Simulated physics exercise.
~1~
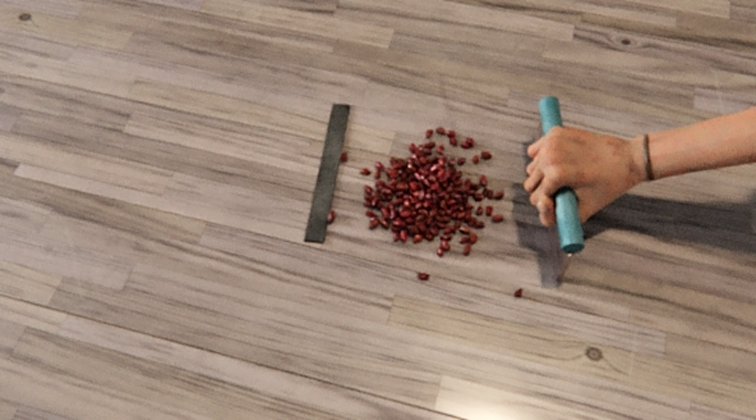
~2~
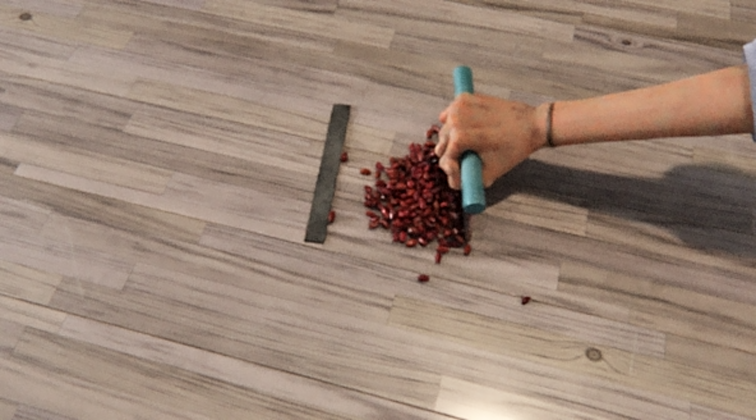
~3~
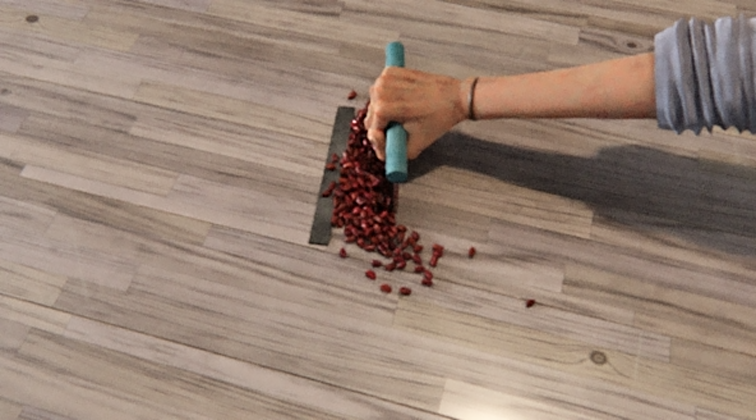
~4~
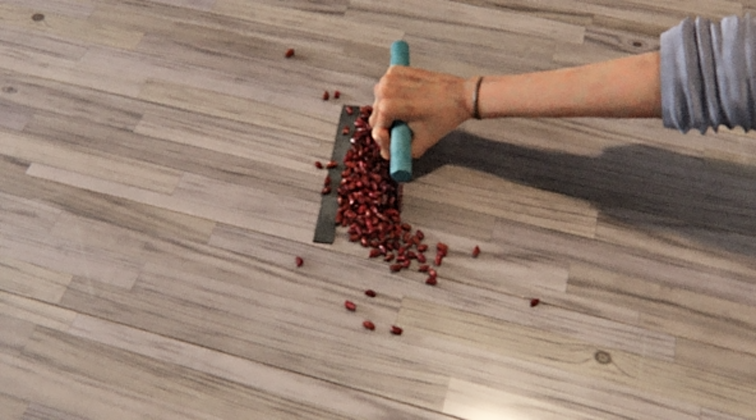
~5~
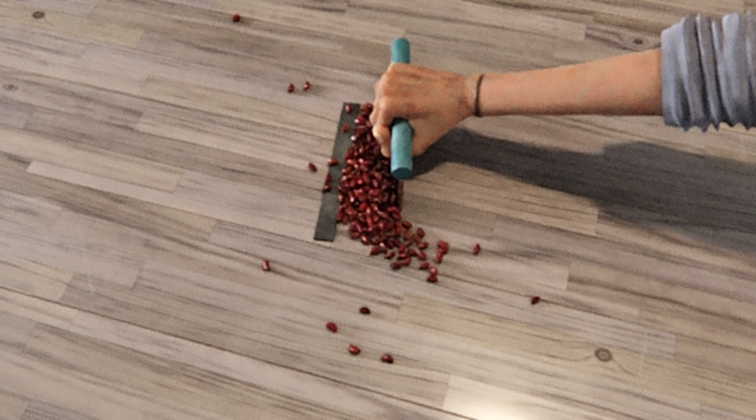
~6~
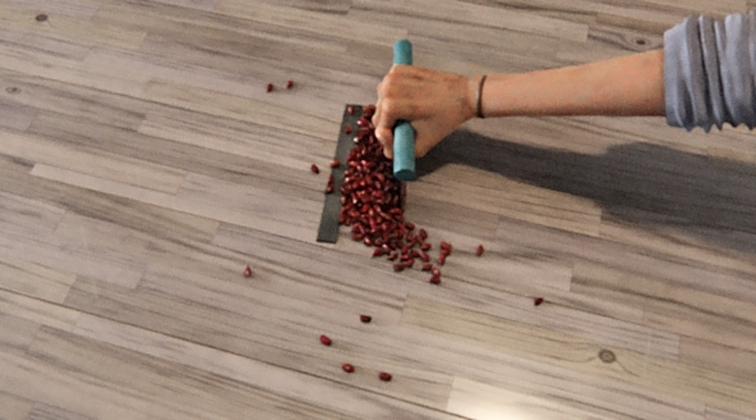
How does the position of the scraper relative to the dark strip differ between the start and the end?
At the start the scraper is well to the right of the strip, on the far side of the bean pile. At the end it is farther left and slightly higher in view, close to the strip's right side.
We see a hand push a teal-handled scraper leftwards across a wood-look surface, driving a pile of dark red beans towards a dark flat strip. The scraper stops just short of the strip, with most beans bunched against it and a few scattered beyond and below.
